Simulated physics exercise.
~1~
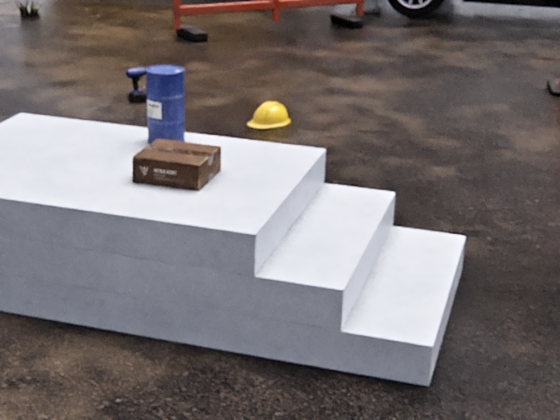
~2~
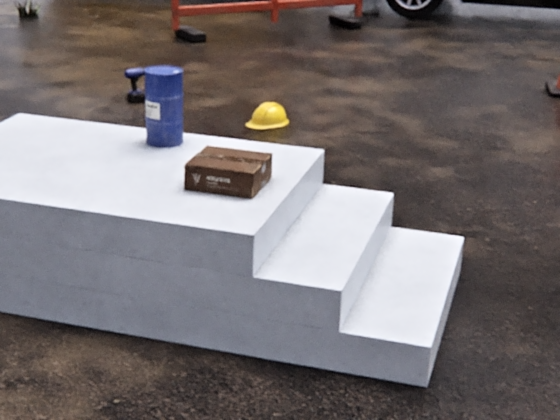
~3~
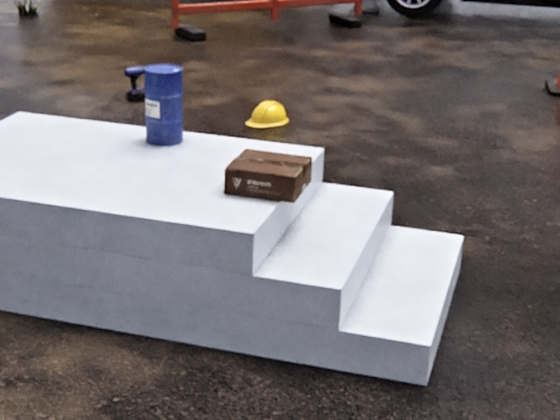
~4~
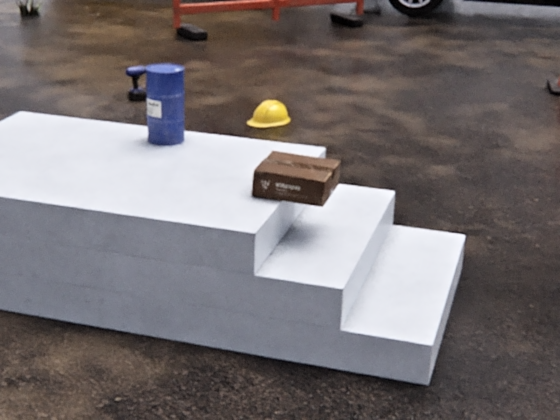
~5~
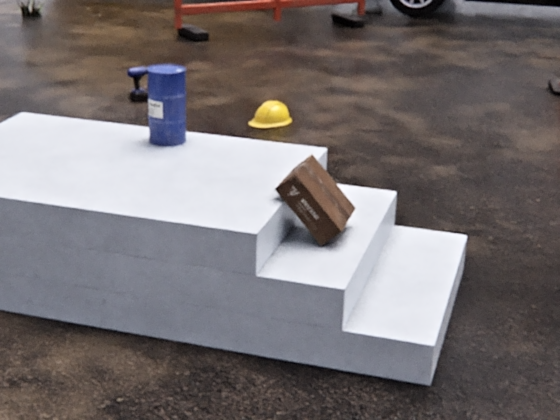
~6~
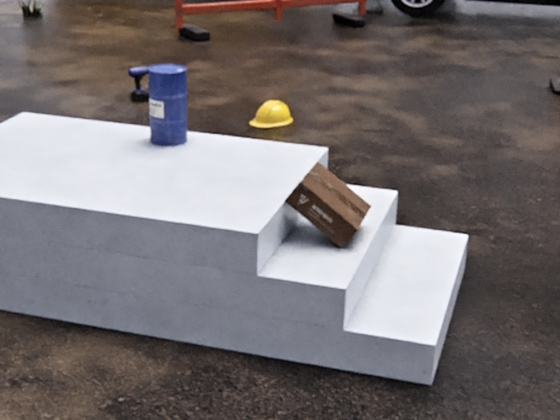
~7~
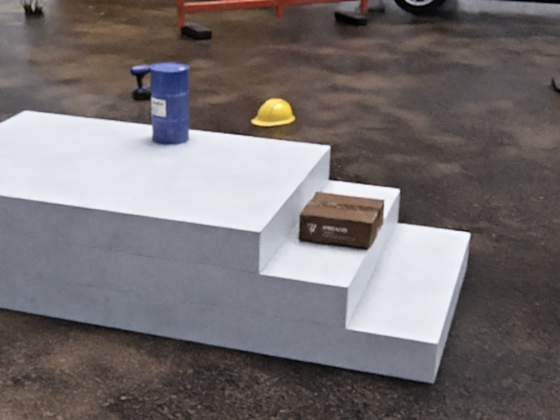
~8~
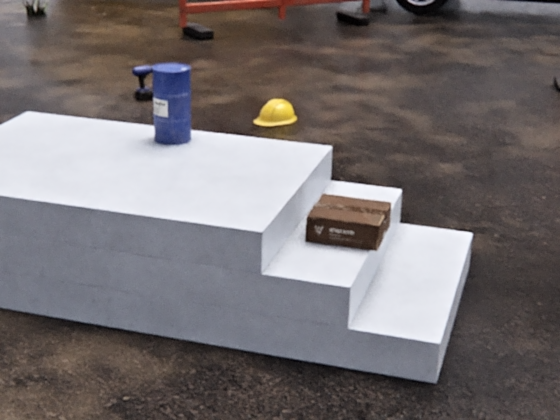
On dark, wet-looking ground outdoors, a low white platform with steps down its right side holds a blue canister and a brown box, while a yellow hard hat lies behind it. The box slides right across the top, away from the canister, until it juts out over the edge. It then tips forward steeply and drops onto the step below, leaning at a slant. The box settles flat and shifts slightly farther right. It ends up resting on that upper step, short of the lower one, while the canister still stands on the platform.
